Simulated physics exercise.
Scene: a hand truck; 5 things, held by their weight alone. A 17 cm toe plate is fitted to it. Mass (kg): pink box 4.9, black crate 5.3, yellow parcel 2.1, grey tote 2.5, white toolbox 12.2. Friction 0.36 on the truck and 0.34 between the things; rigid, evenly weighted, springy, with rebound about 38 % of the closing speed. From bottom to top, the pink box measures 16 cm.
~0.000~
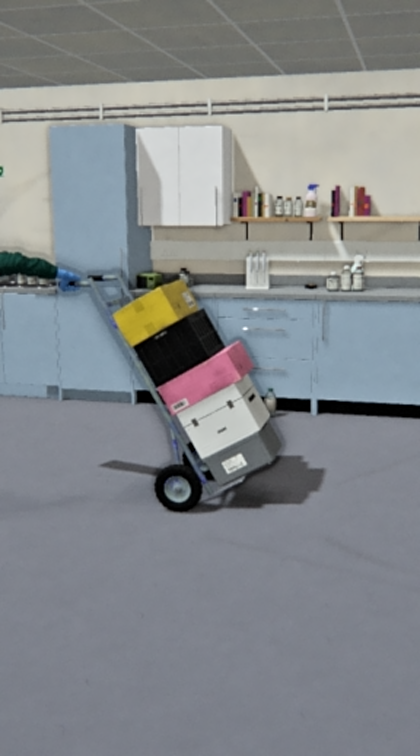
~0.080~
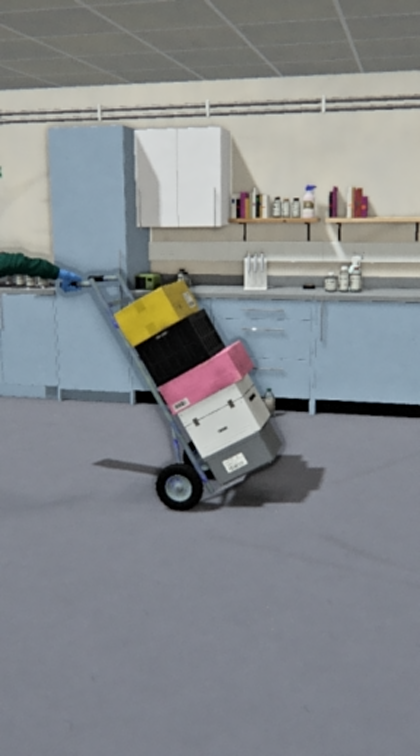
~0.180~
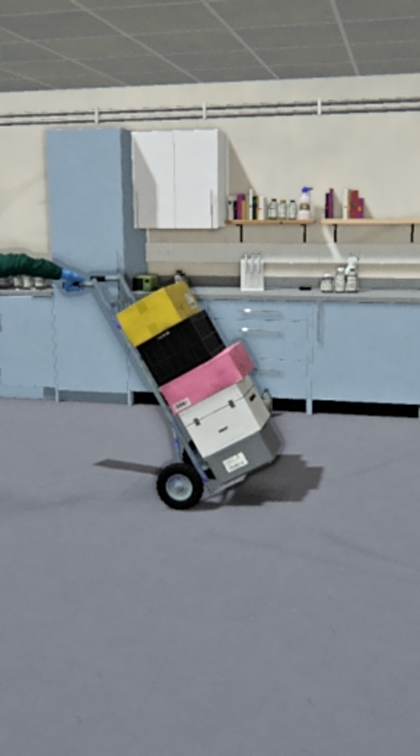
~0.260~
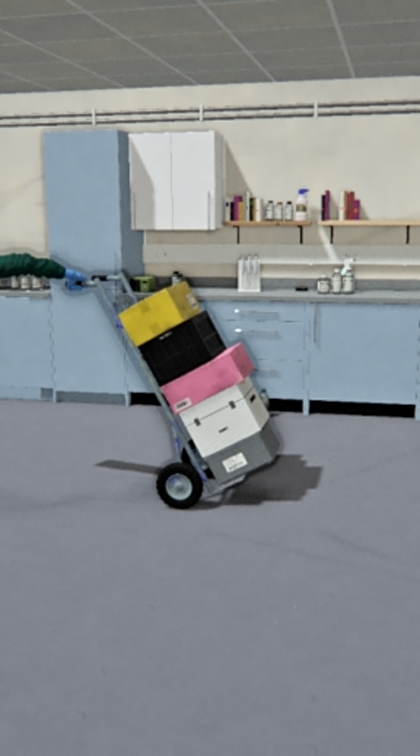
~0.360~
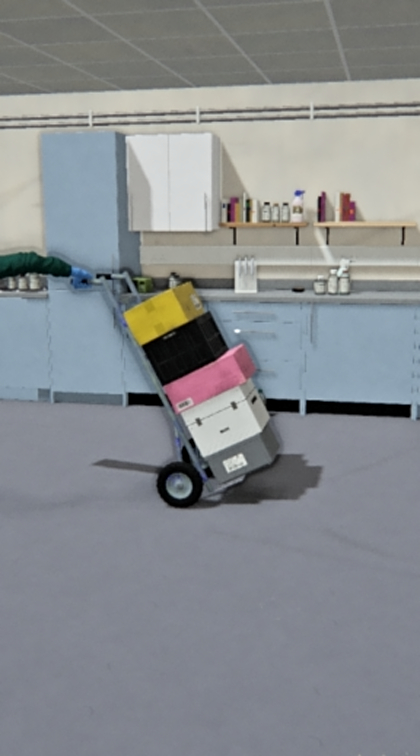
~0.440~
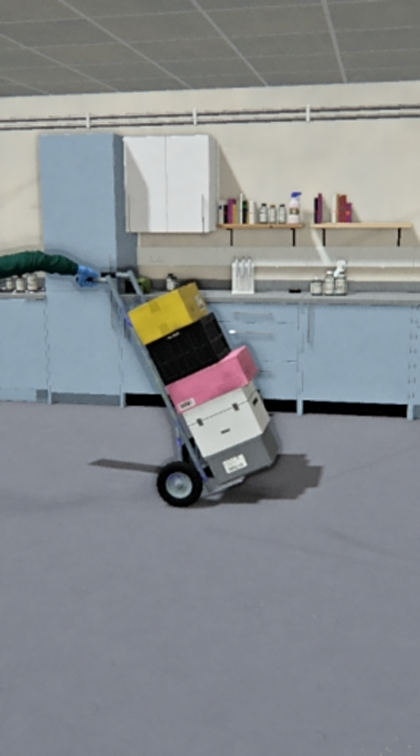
Hand truck stacked with five boxes slowly tilting more upright as a gloved hand in a green sleeve grips its handle.
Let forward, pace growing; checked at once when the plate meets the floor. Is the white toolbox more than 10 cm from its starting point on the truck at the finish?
No.
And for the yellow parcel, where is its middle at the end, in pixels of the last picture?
Close to pixel (285, 325) in the final view.
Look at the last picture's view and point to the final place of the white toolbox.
Around pixel (254, 439).
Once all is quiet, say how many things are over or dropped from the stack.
The count is 0.
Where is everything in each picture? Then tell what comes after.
In the first frame, truck 30° back; white toolbox (224, 415); pink box (207, 377).
In the second frame, truck 30° back; yellow parcel (159, 312); grey tote (244, 451).
In the third frame, truck 29° back; pink box (208, 377); black crate (182, 347).
In the fourth frame, truck 29° back; yellow parcel (162, 313); grey tote (244, 452).
In the fifth frame, truck 27° back; pink box (211, 378); black crate (186, 348).
In the sixth frame, truck 25° back; white toolbox (227, 416); yellow parcel (170, 313).
By 1.04 s, truck 2° back.
By 1.24 s, truck upright; white toolbox rocked 6° off its seat near (255, 439); yellow parcel rocked 6° off its seat; black crate rocked 6° off its seat.
By 1.34 s, truck upright; white toolbox rocked 5° off its seat near (255, 439); yellow parcel rocked 5° off its seat; black crate rocked 5° off its seat.
When it is over (2.0 s), not toppled but over 10 cm from the start, black crate and yellow parcel; the other 3 within 10 cm of the start. End places, in pixels of the last picture, white toolbox near (254, 439).
